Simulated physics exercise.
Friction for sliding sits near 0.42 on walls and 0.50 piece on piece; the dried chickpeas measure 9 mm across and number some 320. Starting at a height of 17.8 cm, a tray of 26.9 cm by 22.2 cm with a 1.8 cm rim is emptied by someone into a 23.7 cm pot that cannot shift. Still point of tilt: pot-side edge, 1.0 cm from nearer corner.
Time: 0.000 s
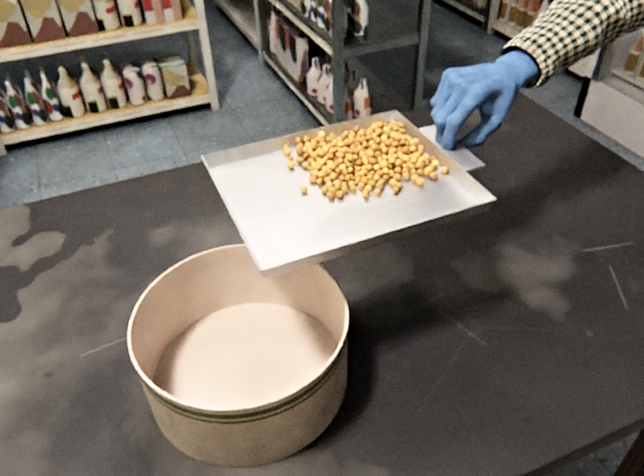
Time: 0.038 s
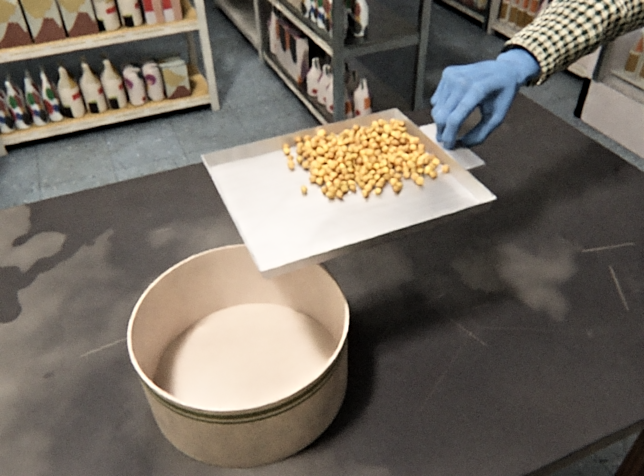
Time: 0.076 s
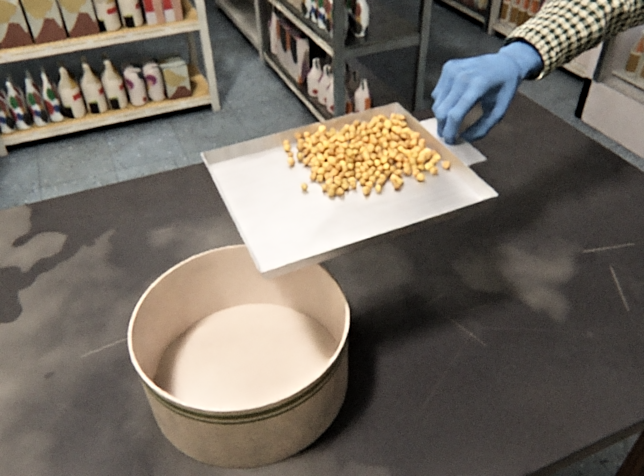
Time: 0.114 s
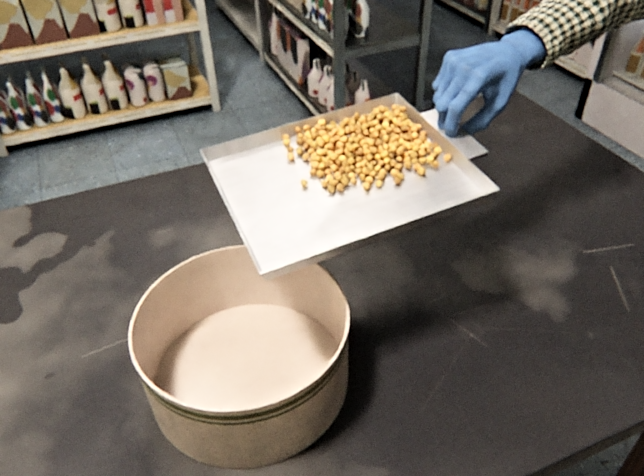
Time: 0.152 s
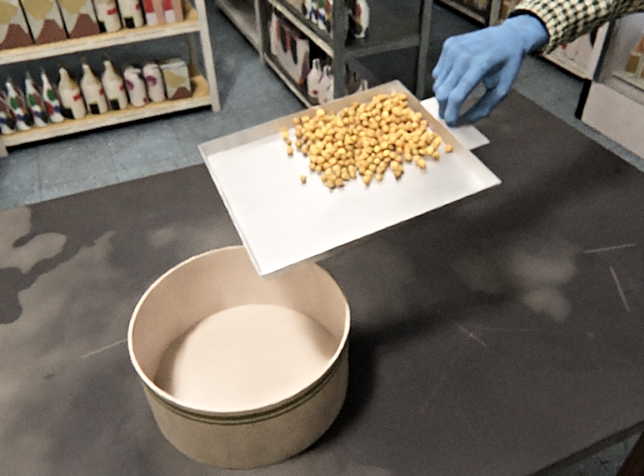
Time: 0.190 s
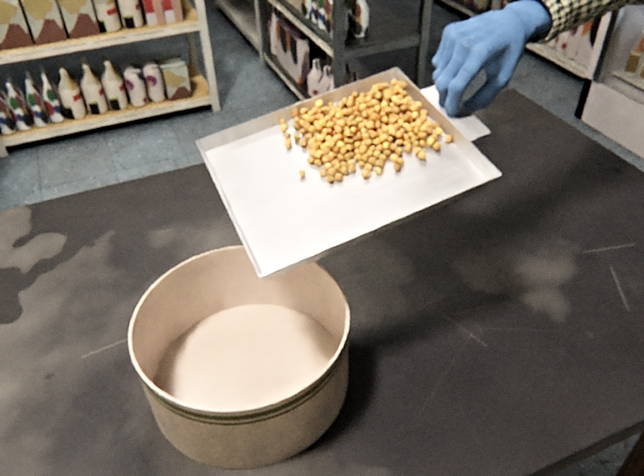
Above a dark table, a blue-gloved hand slightly tilts a tray of dried chickpeas.
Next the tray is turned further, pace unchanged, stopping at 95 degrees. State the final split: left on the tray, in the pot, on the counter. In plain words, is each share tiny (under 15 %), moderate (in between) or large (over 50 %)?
Tray: Tiny; pot: Large; counter: Tiny.
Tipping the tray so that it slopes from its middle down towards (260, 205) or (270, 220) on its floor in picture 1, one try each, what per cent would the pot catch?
Near 35 and 80 percent, in that order.
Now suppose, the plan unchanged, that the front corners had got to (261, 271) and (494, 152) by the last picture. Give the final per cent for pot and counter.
Final per cent - pot 90, counter 10.
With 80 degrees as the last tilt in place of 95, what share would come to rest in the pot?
Result: Close to 95 %.
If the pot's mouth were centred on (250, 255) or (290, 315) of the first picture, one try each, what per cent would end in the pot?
About 0 percent the first time and about 90 percent the second.
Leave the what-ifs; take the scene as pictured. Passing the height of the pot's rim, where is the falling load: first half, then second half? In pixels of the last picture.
Earlier half close to (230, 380), later half at (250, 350) in pixels.
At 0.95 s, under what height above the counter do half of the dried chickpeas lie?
Roughly 10 centimetres.
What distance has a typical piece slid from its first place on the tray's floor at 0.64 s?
Displacement on the tray: Roughly 12 cm.
Then, at 0.64 s, tilt 51 degrees; the tray holds 100 %, the pot 0 %.
After 0.95 s, tilt 79 degrees; the tray holds 40 %, the pot 50 %.
After 1.35 s, tilt 95 degrees; the tray holds 0 %, the pot 95 %.
In the end, at 2.0 s, tray 0 %, pot 95 %, counter 5 %.
